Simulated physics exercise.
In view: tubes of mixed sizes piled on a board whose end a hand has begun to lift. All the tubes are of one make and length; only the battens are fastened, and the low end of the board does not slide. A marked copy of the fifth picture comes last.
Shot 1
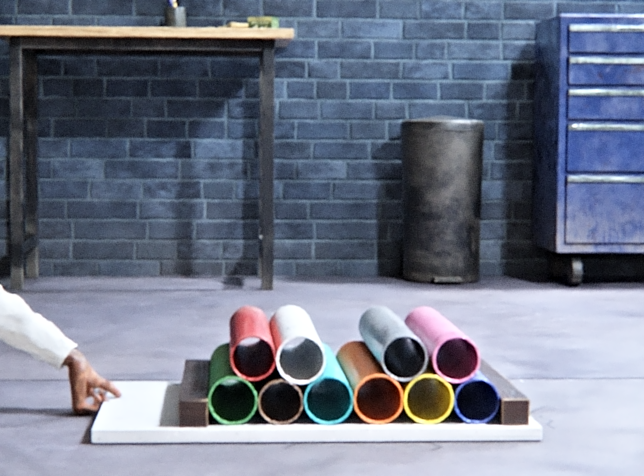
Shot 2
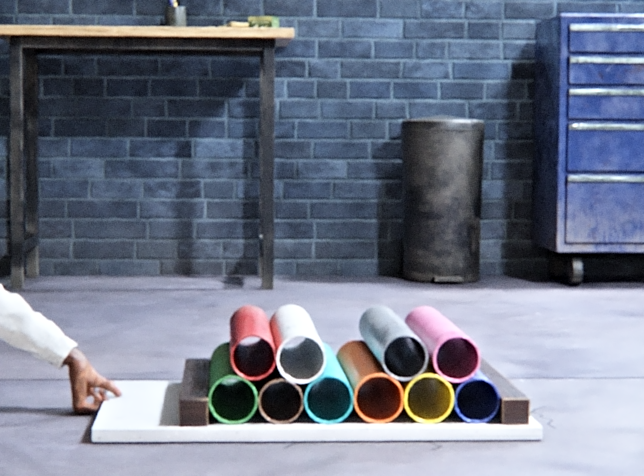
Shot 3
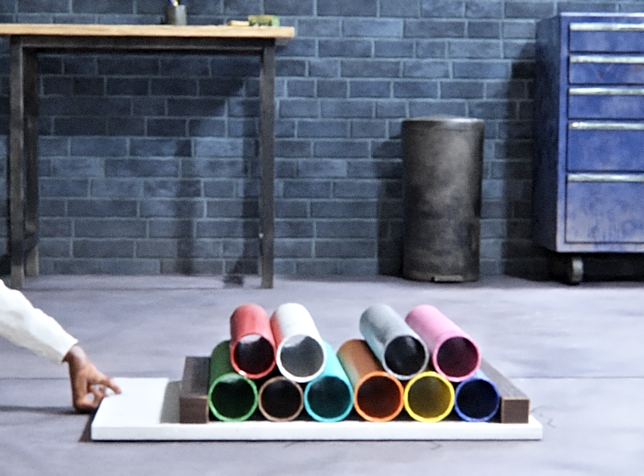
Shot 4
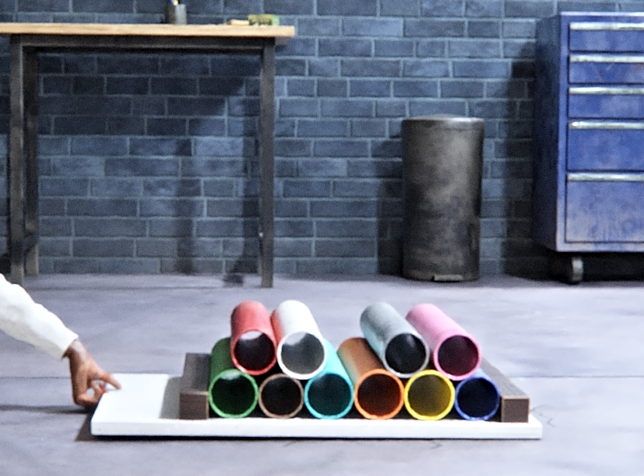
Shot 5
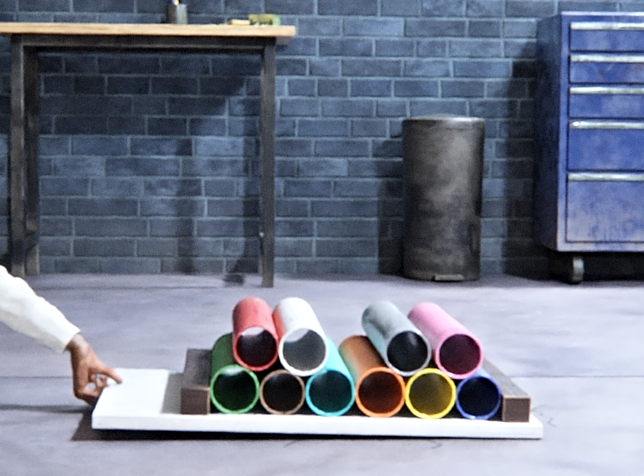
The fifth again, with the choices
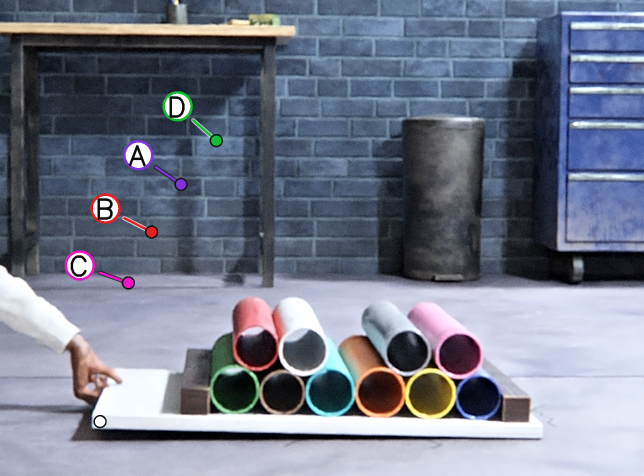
In a workshop with a blue-grey brick wall, seen from the front by a still camera, a worktable stands at left, with a dark bin and blue drawer cabinet at right. On the floor, a pale board holds coloured tubes between dark battens, six below and four above in two separated pairs. A white-sleeved hand at left slightly raises the board's left end, and the tubes tilt with it.
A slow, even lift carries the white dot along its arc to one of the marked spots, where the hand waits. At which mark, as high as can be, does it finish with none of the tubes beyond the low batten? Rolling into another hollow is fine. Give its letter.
No higher than C.
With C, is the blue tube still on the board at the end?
Yes, with C.
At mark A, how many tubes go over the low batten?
The count is four.
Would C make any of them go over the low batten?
At C: No.
On the marked copy, A at (181, 184); B at (151, 232); C at (128, 283); D at (216, 141); the white dot at (100, 422).
With C. Early on, board at 14°.
Further on, board at 20°.
At the end, board at 20°, none over the low batten.
As for the rest, A four over the low batten (white, grey, pink, red); B four over the low batten (white, grey, pink, red); D four over the low batten (white, grey, pink, red).
